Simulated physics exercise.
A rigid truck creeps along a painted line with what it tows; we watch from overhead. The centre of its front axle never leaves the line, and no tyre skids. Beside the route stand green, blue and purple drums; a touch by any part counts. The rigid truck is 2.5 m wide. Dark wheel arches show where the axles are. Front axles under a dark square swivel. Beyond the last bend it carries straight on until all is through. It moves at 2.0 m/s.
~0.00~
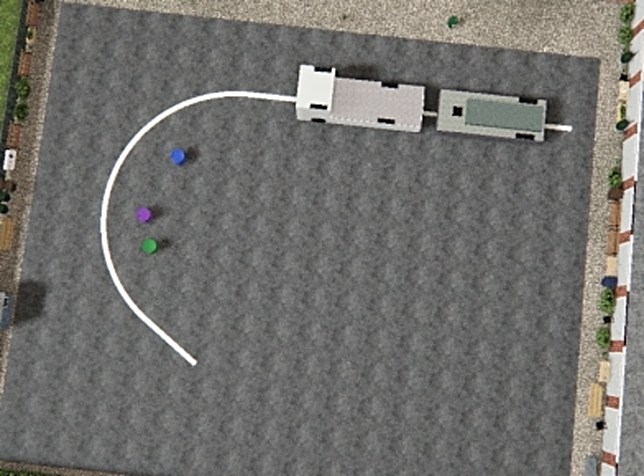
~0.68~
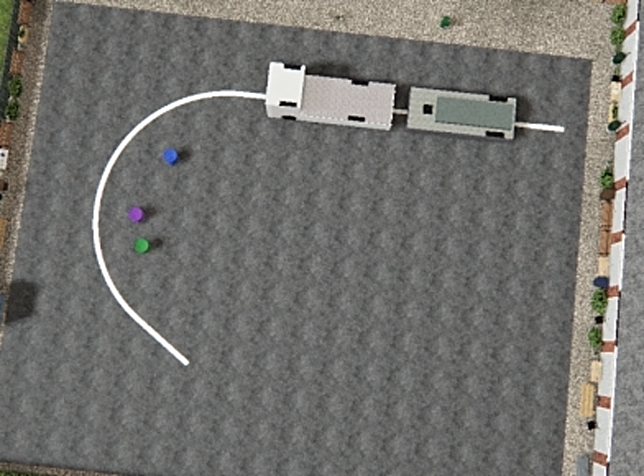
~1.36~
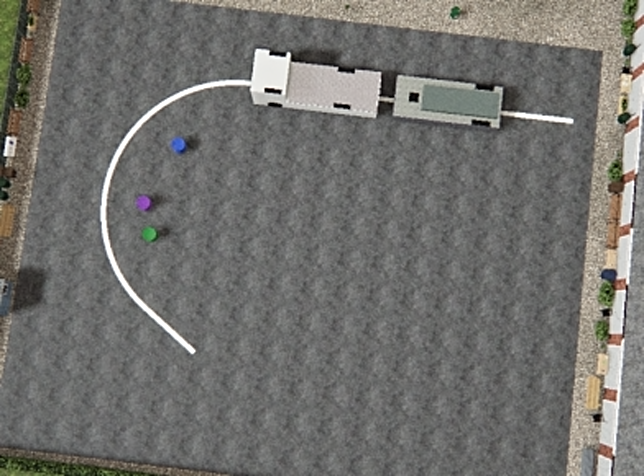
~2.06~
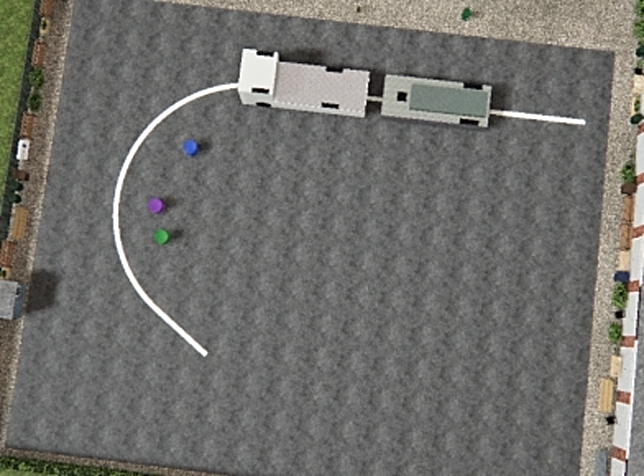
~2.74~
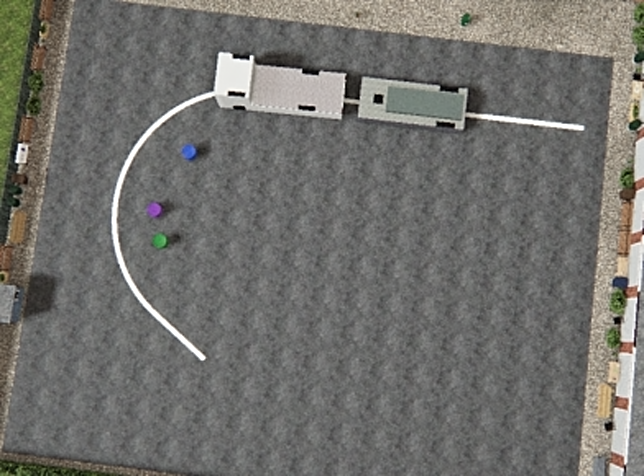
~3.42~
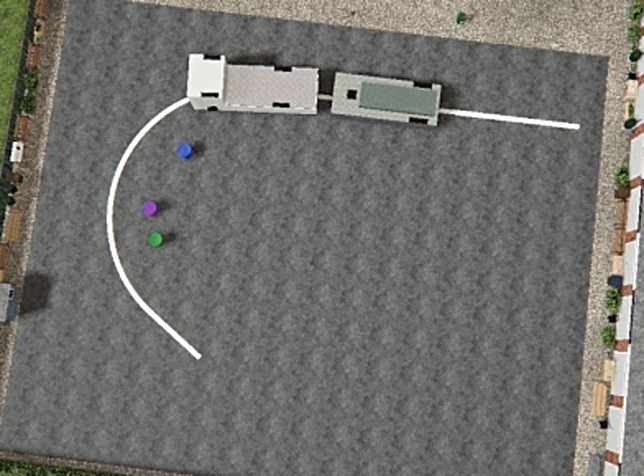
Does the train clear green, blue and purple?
Green gets knocked, blue gets struck, purple gets knocked.
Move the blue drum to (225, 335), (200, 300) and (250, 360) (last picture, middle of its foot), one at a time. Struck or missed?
First hit, second hit, third hit.
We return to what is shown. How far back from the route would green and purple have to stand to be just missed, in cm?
Green 140, purple 160.
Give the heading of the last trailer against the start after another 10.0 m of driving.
About 15°.
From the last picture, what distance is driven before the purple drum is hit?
After some 12.5 m.
After 9.8 s, the last axle is at (233, 102) of the last picture, 115 cm off the line; the rigid truck has hit purple.
After 10.1 s, the last axle is at (227, 104) of the last picture, 125 cm off the line; the trailer has hit blue.
After 11.8 s, the last axle is at (189, 126) of the last picture, 185 cm off the line; the rigid truck has hit green.
After 21.2 s, the last axle is at (226, 372) of the last picture, 55 cm off the line; 3 of 3 struck in all.
